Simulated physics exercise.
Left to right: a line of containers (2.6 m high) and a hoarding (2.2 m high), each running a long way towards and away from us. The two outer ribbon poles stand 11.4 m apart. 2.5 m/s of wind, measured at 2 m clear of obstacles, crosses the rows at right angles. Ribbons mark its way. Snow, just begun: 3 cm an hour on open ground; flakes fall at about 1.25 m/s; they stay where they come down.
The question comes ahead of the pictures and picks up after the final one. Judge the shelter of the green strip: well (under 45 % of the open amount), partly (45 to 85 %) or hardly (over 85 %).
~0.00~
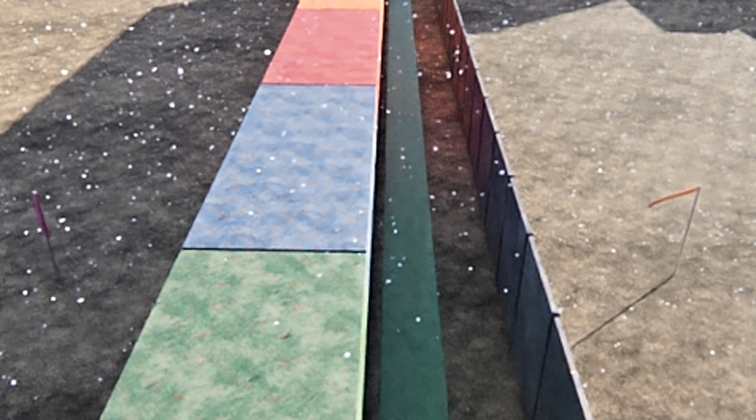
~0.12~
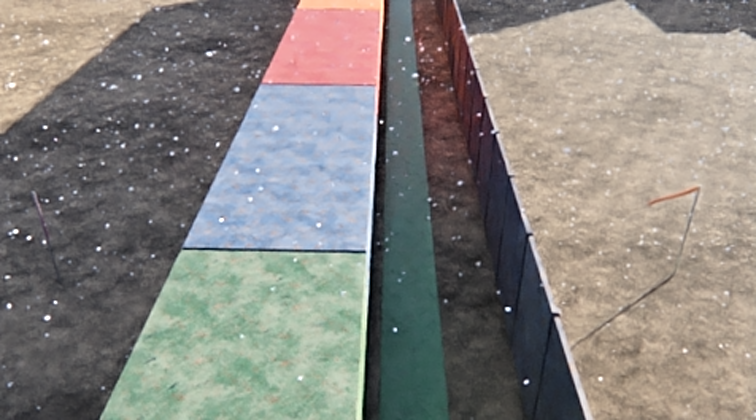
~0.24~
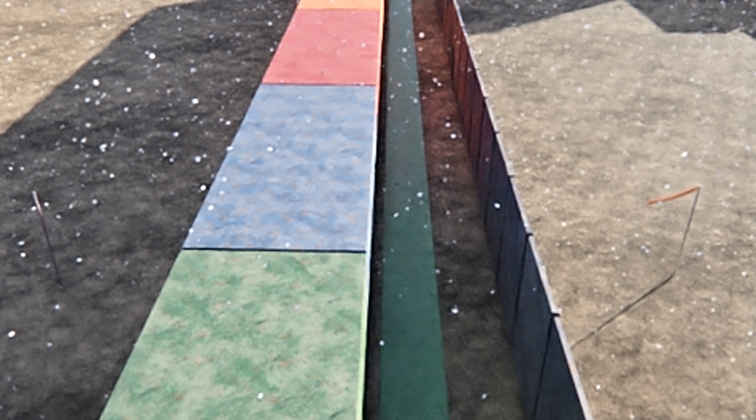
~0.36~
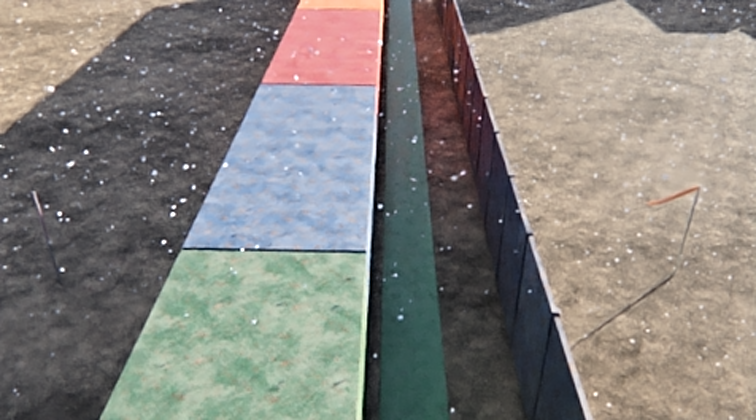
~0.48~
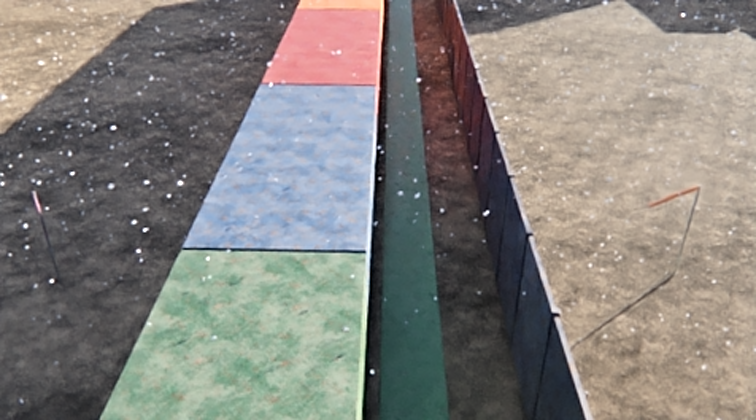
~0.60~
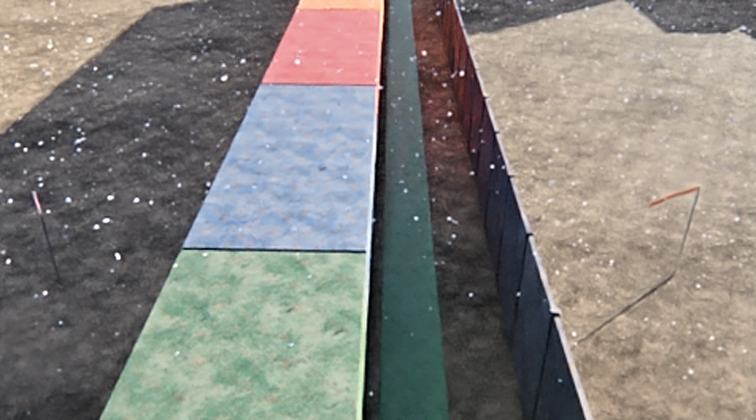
It receives between 45 and 85 % of what falls in the open.
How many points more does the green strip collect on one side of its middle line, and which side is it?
Leftward half gets more, roughly 30 points.
10 minutes on, 4 mm on the green strip, 5 mm in the open.
30 minutes on, 11 mm on the green strip, 15 mm in the open.
60 minutes on, 22 mm on the green strip, 30 mm in the open, so the green strip has 73 % of the open amount; the left half of it has 87 %, the right half 59 %.
